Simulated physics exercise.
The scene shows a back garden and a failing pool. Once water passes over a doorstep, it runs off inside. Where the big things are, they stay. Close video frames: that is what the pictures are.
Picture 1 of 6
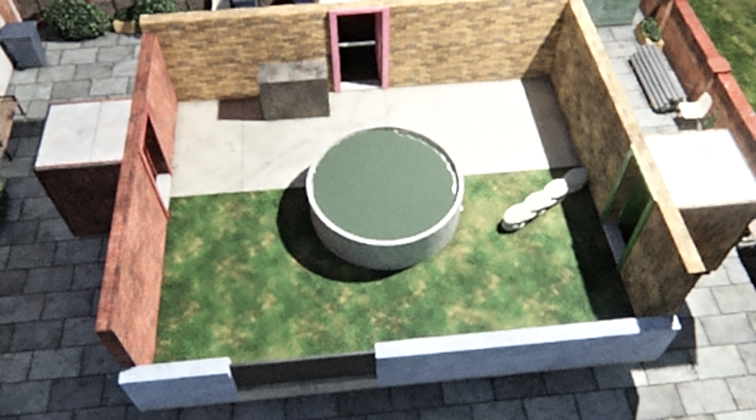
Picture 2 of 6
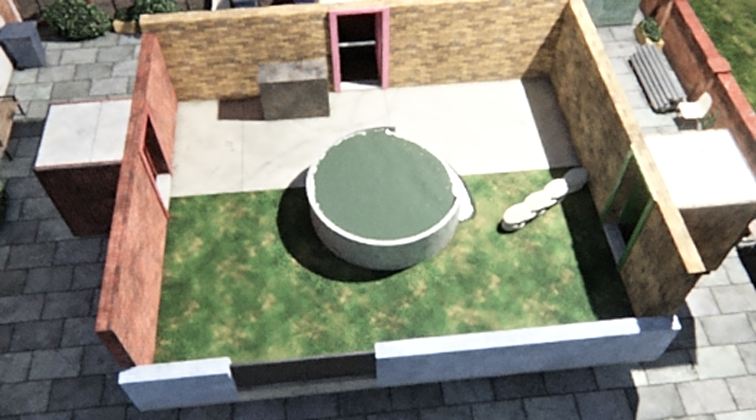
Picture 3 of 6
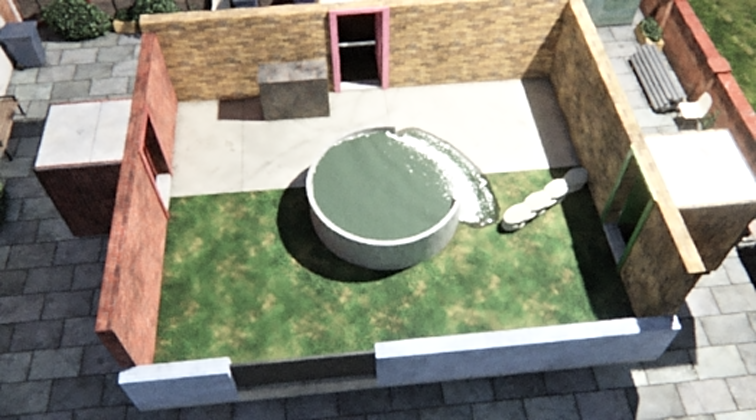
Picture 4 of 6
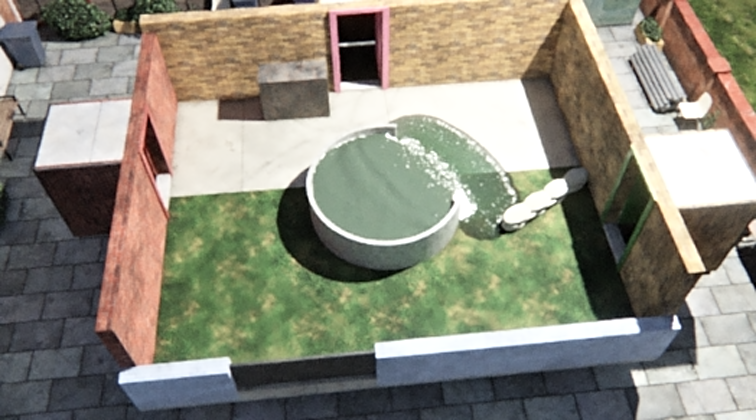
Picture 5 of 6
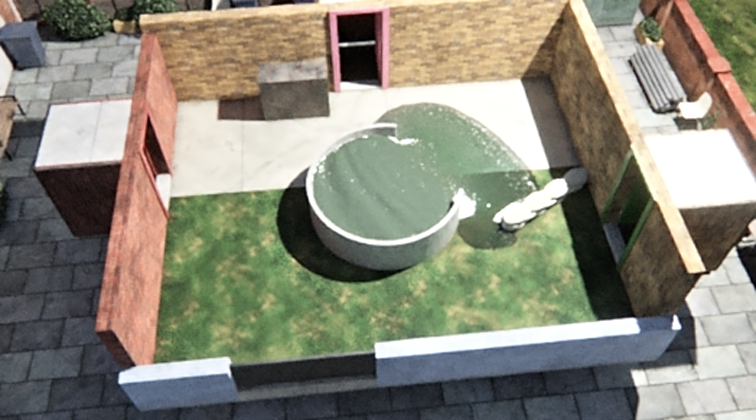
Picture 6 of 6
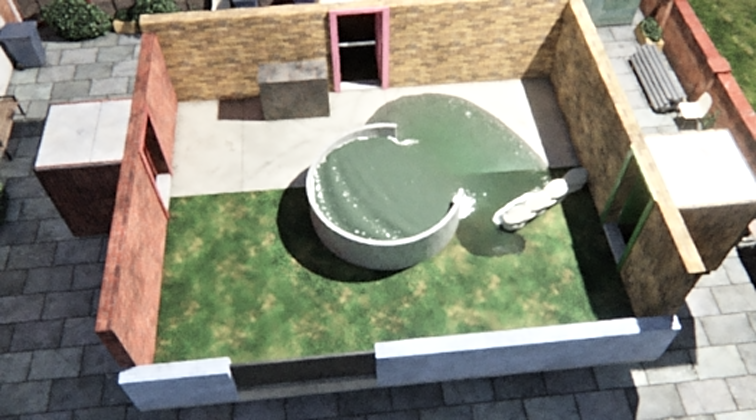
Green water pouring from the right side of a round pool, spreading across the paving and grass of a walled garden.
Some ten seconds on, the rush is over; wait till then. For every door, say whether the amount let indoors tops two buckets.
The red door will keep to two buckets. The green door will keep to two buckets. The pink door will go over two buckets.
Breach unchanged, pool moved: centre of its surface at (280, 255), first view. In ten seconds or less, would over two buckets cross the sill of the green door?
In short, the green door overshoots the limit.
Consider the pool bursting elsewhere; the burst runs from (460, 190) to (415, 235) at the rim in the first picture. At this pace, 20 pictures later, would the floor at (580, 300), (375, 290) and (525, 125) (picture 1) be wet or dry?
Respectively: Drenched, drenched and parched.
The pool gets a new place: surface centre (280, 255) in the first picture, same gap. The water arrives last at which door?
The door meant here is the red door.
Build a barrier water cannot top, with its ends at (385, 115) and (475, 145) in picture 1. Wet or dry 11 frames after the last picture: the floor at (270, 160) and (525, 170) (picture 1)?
Submerged, then submerged.
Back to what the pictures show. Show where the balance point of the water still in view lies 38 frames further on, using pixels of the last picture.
The water's centre sits above (437, 169).
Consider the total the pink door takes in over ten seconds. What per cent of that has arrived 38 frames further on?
I'd put it at about 35 per cent.
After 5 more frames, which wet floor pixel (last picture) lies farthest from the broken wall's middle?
Near (548, 83).
A moment on, water covers 25 % of the floor; the red door not reached, the green door not reached, the pink door wet at the sill, nothing in.
Next, water covers 30 % of the floor; the red door not reached, the green door not reached, the pink door under two buckets in.
Then, water covers 40 % of the floor; the red door not reached, the green door wet at the sill, nothing in, the pink door under two buckets in.
Later, water covers 70 % of the floor; the red door not reached, the green door wet at the sill, nothing in, the pink door over two buckets in.
In the end, water covers 95 % of the floor; the red door wet at the sill, nothing in, the green door wet at the sill, nothing in, the pink door far over two buckets in.
